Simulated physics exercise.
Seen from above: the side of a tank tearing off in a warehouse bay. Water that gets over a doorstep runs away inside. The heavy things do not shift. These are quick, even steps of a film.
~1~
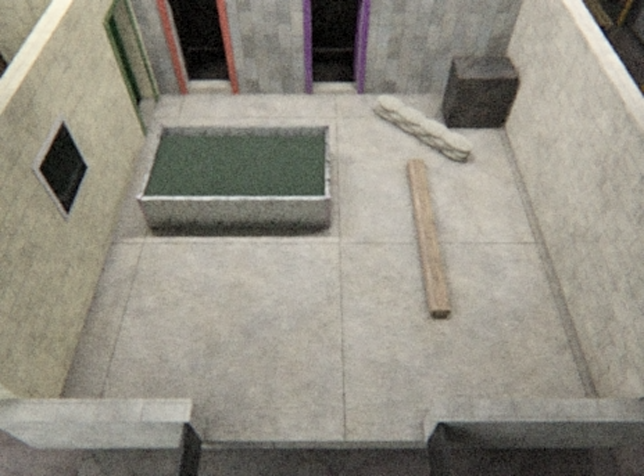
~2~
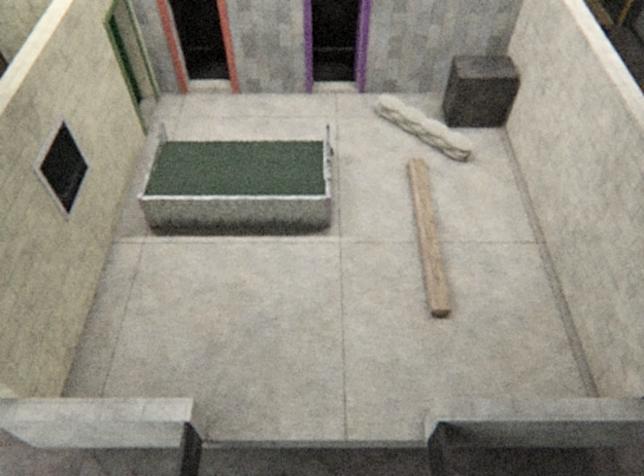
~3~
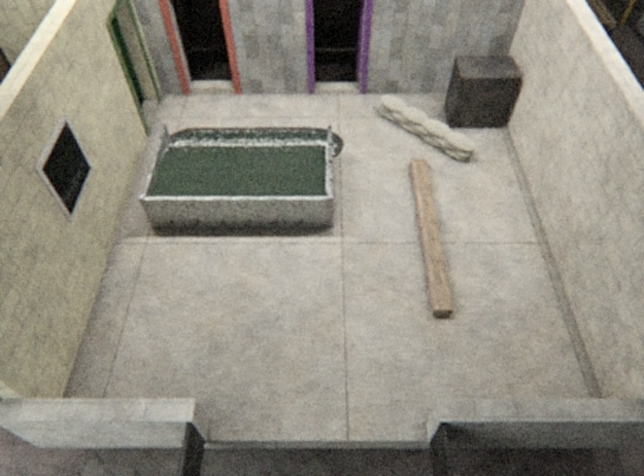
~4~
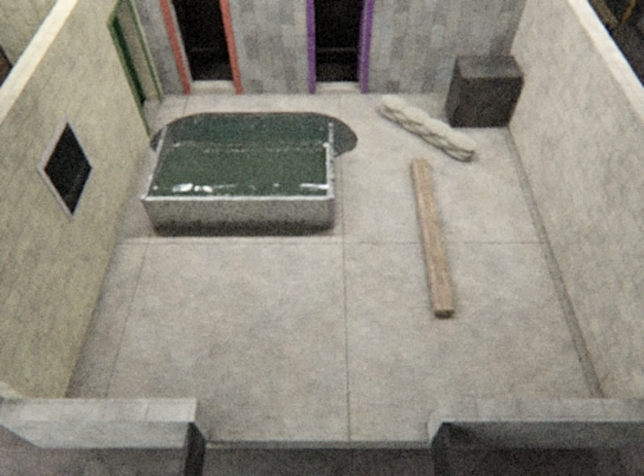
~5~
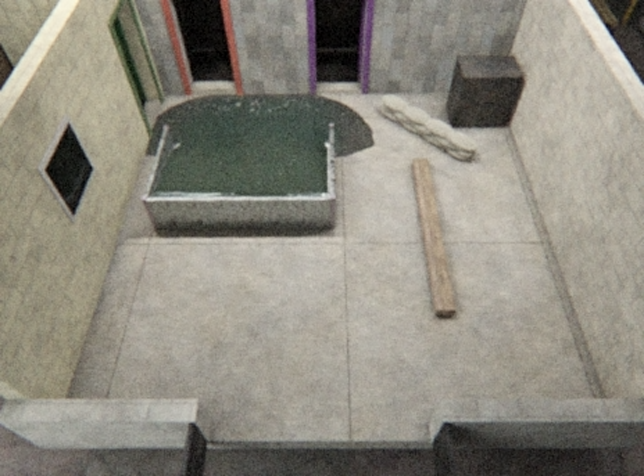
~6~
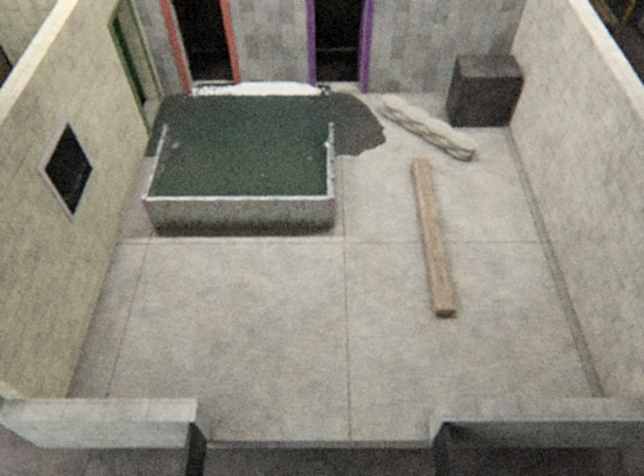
The open tank of dark green water stood still in a walled bay, then its far side gave way and water poured out, spreading across the floor toward the back wall and doorways.
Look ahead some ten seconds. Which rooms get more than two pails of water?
The purple door lets in a lot; the green door lets in a lot; the red door lets in a lot.
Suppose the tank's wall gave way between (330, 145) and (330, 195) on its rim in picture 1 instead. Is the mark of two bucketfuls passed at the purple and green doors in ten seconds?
The purple door lets less in, the green door lets less in.
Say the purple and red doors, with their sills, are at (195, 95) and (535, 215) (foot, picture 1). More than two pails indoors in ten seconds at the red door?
In short: Red holds.
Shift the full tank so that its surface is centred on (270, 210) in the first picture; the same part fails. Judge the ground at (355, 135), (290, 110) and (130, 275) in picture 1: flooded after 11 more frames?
In that order: Awash, covered, free of water.
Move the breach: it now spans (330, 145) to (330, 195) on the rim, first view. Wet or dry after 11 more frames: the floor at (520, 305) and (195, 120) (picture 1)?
One after the other: Covered, free of water.
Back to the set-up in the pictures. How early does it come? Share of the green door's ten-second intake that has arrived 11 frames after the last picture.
Close to 25 %.
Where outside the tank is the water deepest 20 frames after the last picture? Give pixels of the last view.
Near (493, 100).
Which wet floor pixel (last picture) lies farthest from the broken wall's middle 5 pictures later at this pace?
Around (409, 95).
A moment on, water covers 20 % of the floor; the purple door over two buckets in, the green door wet at the sill, nothing in, the red door over two buckets in.
Next, water covers 25 % of the floor; the purple door far over two buckets in, the green door under two buckets in, the red door far over two buckets in.
Then, water covers 35 % of the floor; the purple door far over two buckets in, the green door over two buckets in, the red door far over two buckets in.
Later, water covers 65 % of the floor; the purple door far over two buckets in, the green door over two buckets in, the red door far over two buckets in.
In the end, water covers 90 % of the floor; the purple door far over two buckets in, the green door over two buckets in, the red door far over two buckets in.
